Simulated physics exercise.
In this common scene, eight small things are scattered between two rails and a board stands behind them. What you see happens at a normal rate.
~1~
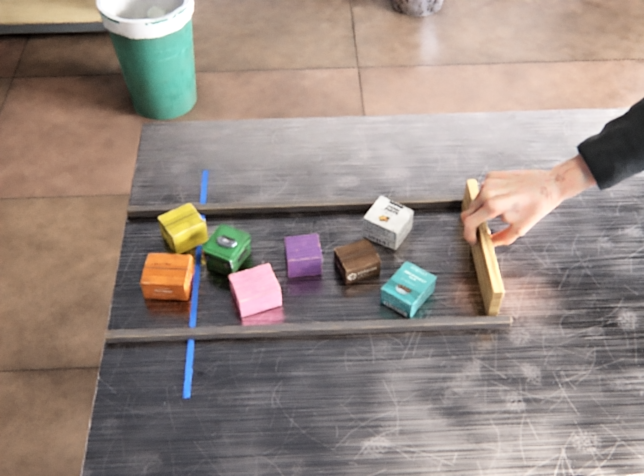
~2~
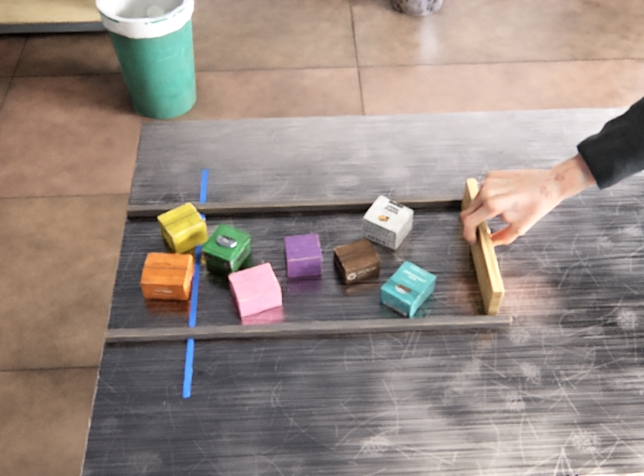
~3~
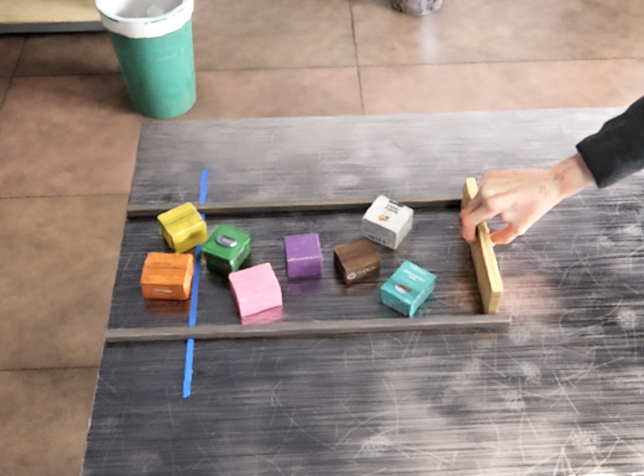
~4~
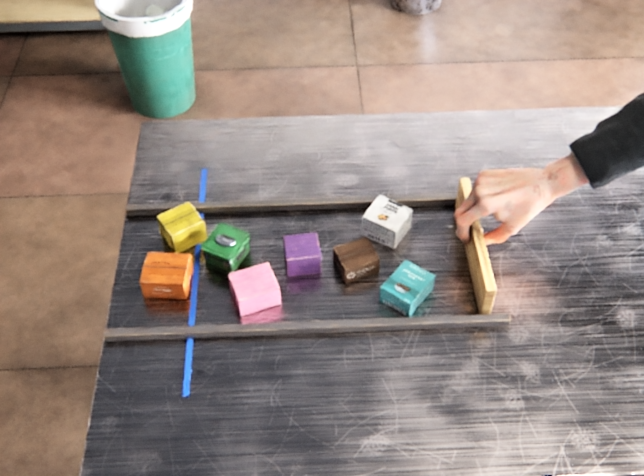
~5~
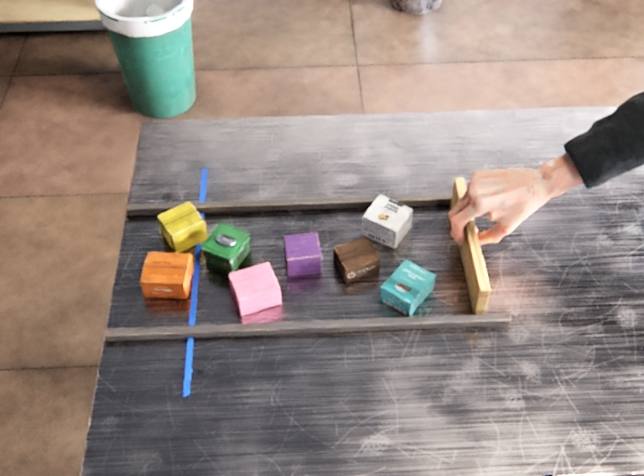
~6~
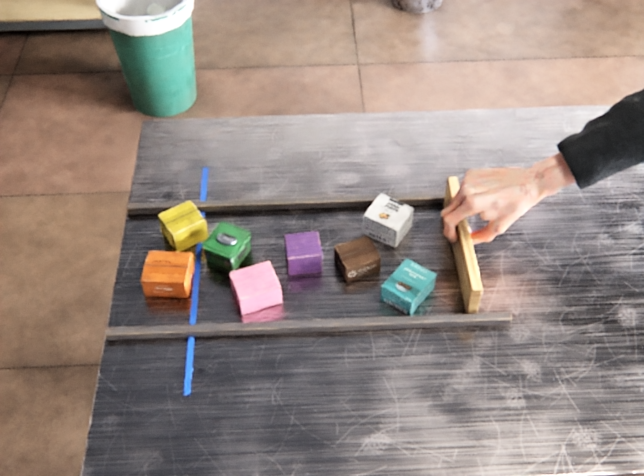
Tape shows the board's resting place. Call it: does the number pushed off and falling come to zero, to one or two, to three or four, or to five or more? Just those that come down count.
It comes to one or two.
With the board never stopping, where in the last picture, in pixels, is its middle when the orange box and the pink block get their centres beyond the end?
The middle is at (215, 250) when it's the orange box, and at (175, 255) when it's the pink block.
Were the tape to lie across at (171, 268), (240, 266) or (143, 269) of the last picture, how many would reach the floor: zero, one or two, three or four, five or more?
Tape by tape, the falls would be: 3 or 4, then zero, then five or over.
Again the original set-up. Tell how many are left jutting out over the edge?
You'd get 0.
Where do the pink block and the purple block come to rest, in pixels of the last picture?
The first one ends at (135, 297), the second at (141, 262).
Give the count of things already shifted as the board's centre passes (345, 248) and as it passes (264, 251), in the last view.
The counts are 4 and 8.
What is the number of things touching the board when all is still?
That makes 3.
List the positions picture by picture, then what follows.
Orange box (168, 277); yellow box (183, 229); green case (228, 251); board (481, 246); tape (197, 270), in the first frame.
Yellow box (183, 229); purple block (303, 255), in the second frame.
Green case (227, 250); turquoise box (408, 289), in the third frame.
Orange box (167, 276); board (474, 244), in the fourth frame.
Yellow box (183, 228); brown box (357, 260), in the fifth frame.
Orange box (168, 274); yellow box (184, 227); green case (228, 248); board (462, 243); tape (197, 267), in the sixth frame.
Soon after, none off yet; orange box at rest near (168, 274); yellow box at rest near (184, 227); green case at rest near (228, 248).
After that, none off yet; orange box at rest near (168, 274); yellow box at rest near (182, 226); green case displaced a little near (214, 246).
And then, none off yet; orange box displaced about its own width near (133, 281); yellow box displaced about its own width near (163, 219); green case displaced well along near (146, 251).
In the end, the number that fall off is one or two; gone, green case and orange box.
